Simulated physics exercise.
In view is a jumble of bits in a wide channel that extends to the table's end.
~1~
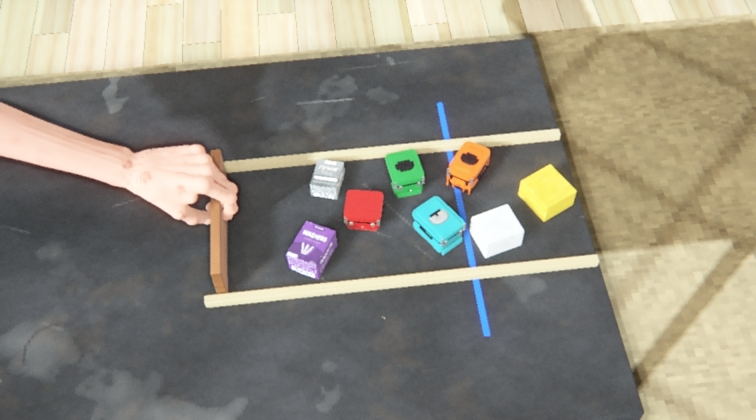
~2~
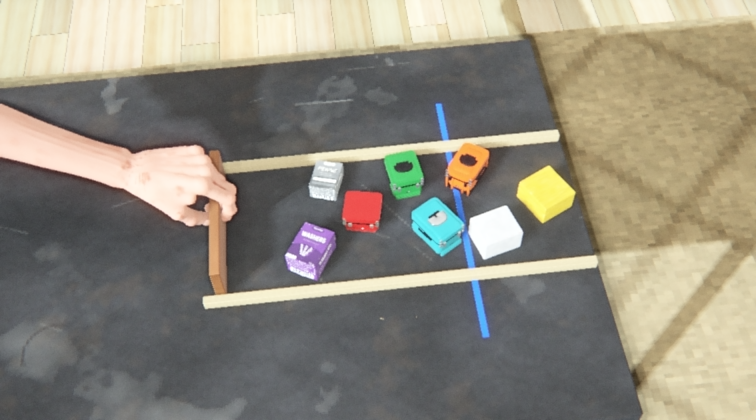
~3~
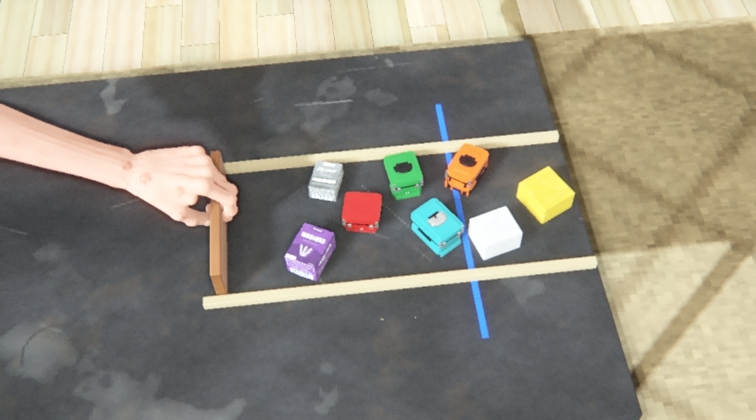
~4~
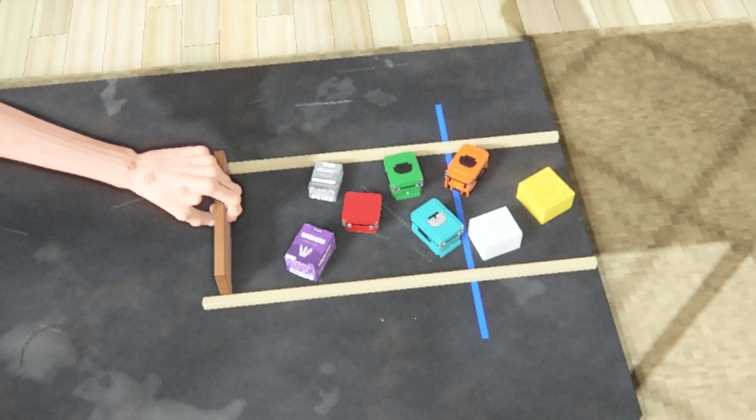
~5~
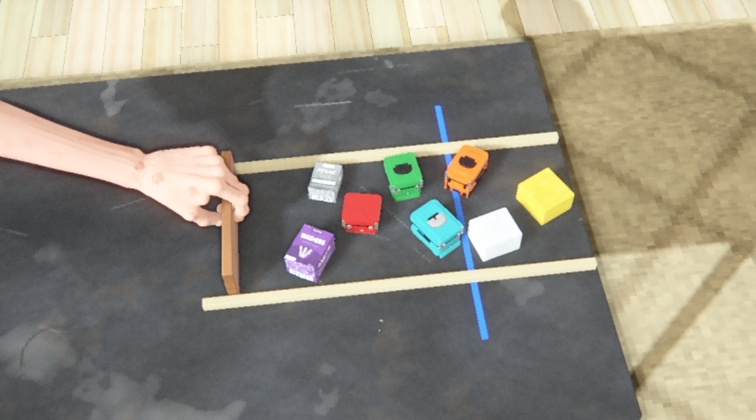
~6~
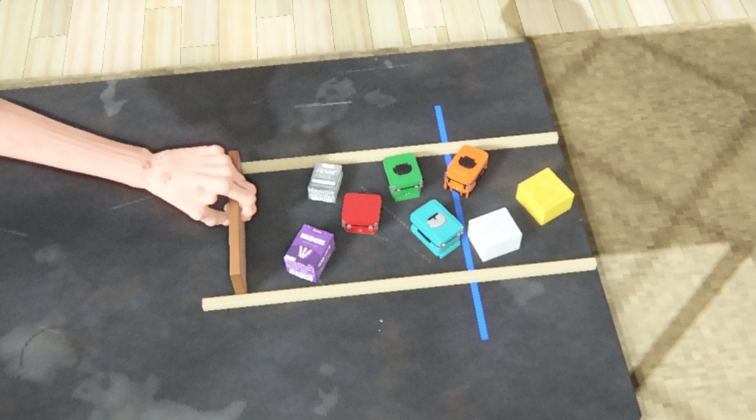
A hand holding a brown board slides it slightly to the right between two pale rails on a dark table, while the colourful blocks and small cases scattered ahead of it, some near a blue line, stay in place.
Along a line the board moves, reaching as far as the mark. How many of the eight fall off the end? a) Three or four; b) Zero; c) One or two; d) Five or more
Answer: B.
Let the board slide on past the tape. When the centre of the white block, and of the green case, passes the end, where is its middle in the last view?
White block: (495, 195); green case: (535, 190).
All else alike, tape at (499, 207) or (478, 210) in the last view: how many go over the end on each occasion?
Respectively 1 and 0.
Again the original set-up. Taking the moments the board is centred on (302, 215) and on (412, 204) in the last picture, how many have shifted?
The count is 1 at the first point and 7 at the second.
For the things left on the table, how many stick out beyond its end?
0, I think.
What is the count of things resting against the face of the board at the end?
Result: 3 in all.
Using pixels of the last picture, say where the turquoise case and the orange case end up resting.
In the last picture the first middle sits at (514, 226) and the other at (523, 157).
Soon after, none off yet; yellow block at rest near (545, 196); white block at rest near (494, 235); orange case at rest near (466, 171).
After that, none off yet; yellow block at rest near (545, 196); white block displaced a little near (512, 237); orange case displaced about its own width near (494, 162).
In the end, the number that fall off is zero.
